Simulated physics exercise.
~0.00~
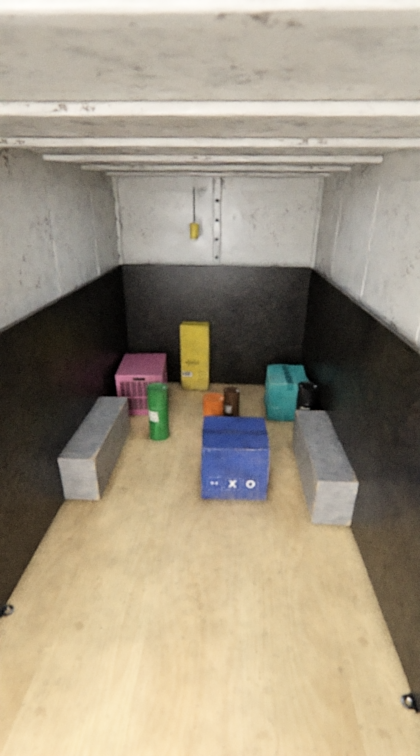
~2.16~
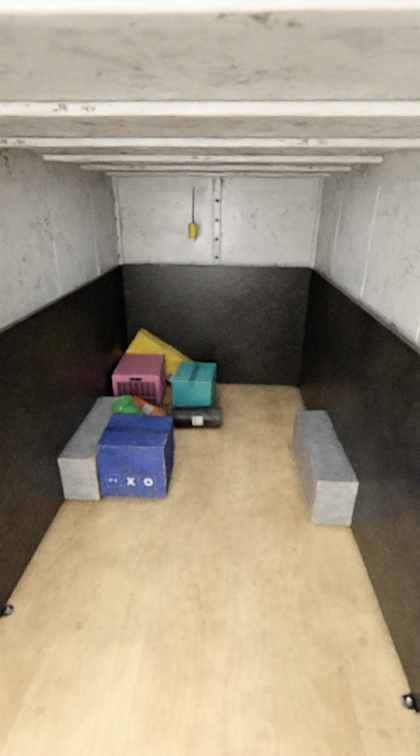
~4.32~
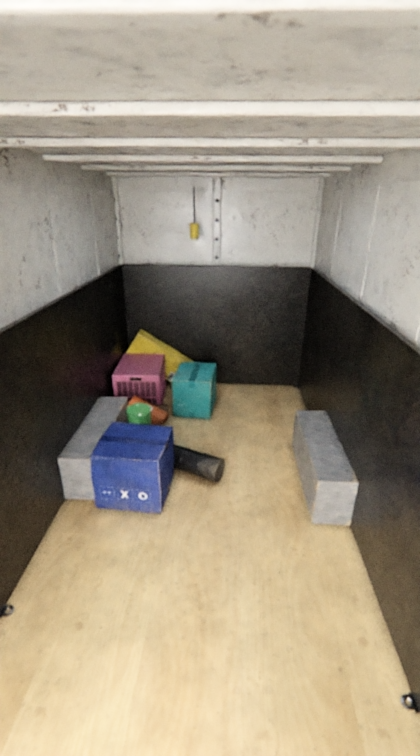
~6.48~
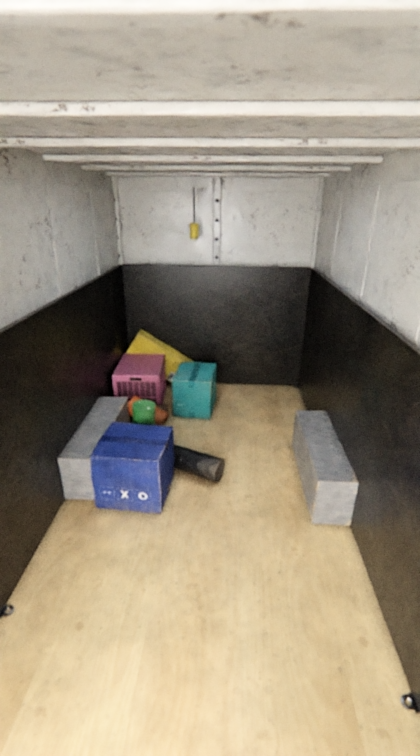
Boxes and canisters in the back of a van slid left in a jumble, the yellow box tilting over and the black canister tipping onto its side, before the blue box and black canister shifted nearer and everything settled, the pink chest still in place.
